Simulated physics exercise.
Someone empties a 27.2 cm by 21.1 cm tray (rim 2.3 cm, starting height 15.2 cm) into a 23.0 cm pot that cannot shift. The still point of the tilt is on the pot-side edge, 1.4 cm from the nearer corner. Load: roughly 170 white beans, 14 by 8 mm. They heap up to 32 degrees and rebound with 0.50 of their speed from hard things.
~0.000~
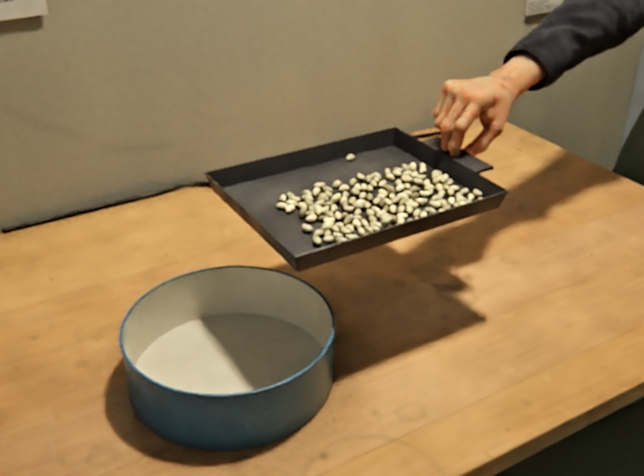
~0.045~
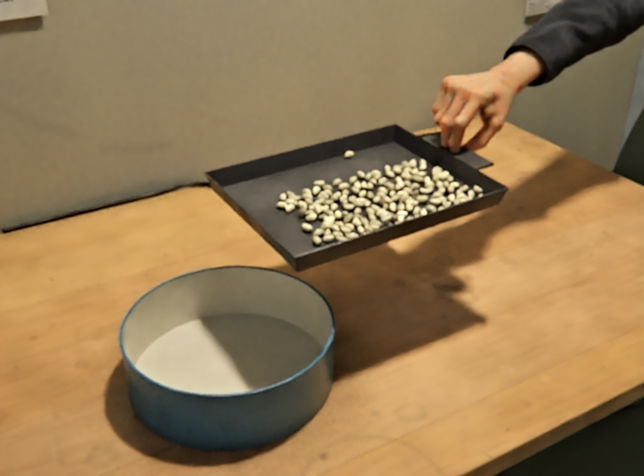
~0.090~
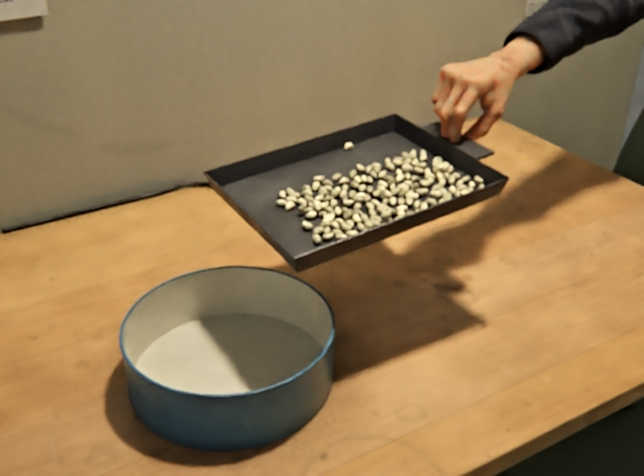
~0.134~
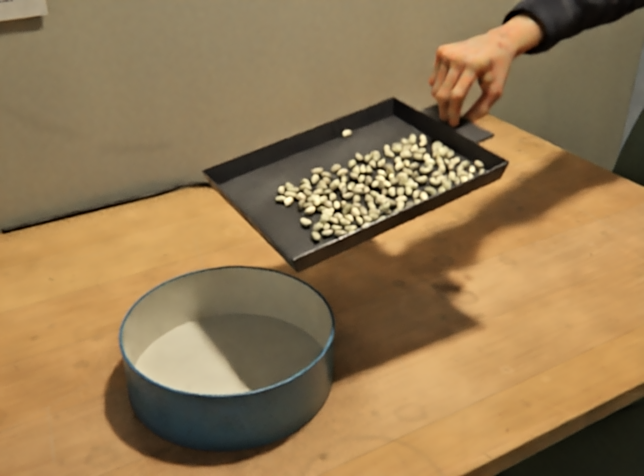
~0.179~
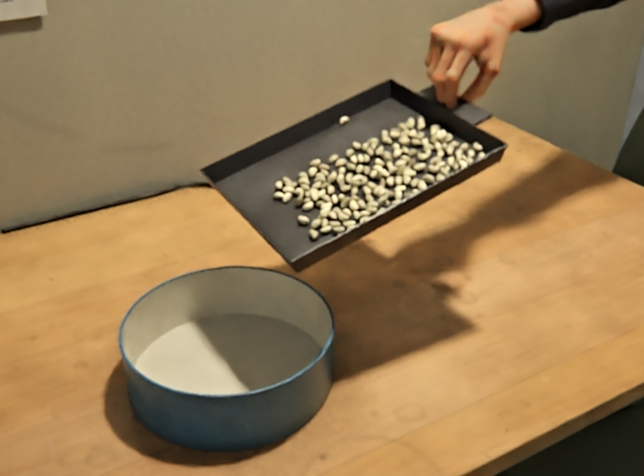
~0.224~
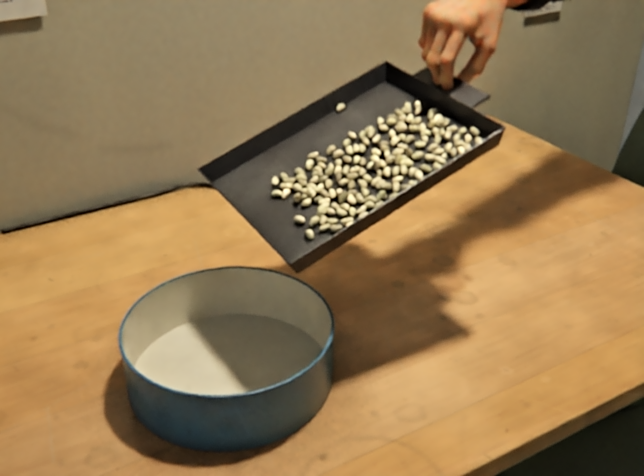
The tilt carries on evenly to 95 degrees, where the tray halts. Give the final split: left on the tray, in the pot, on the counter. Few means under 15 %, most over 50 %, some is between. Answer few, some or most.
Tray: Few, pot: Most, counter: Few.
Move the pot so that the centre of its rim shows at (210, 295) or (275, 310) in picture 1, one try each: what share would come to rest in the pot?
About 75 and 90 per cent.
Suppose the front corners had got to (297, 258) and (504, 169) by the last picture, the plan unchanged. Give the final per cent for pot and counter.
Pot 65, counter 35.
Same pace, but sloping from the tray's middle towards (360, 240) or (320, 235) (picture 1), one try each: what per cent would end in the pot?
About 50 and 95 per cent.
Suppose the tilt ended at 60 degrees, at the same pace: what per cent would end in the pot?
Then about 55 per cent.
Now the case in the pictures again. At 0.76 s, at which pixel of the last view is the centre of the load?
Near (234, 281).
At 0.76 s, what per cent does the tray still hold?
Roughly 45 per cent.
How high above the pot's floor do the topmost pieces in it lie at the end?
Roughly 1.5 cm.
After 0.54 s, tilt 56 degrees; the tray holds 100 %, the pot 0 %.
Then, at 0.76 s, tilt 81 degrees; the tray holds 45 %, the pot 25 %.
After 1.09 s, tilt 95 degrees; the tray holds 0 %, the pot 95 %.
By 2.1 s all is still; tray 0 %, pot 100 %, counter 0 %.
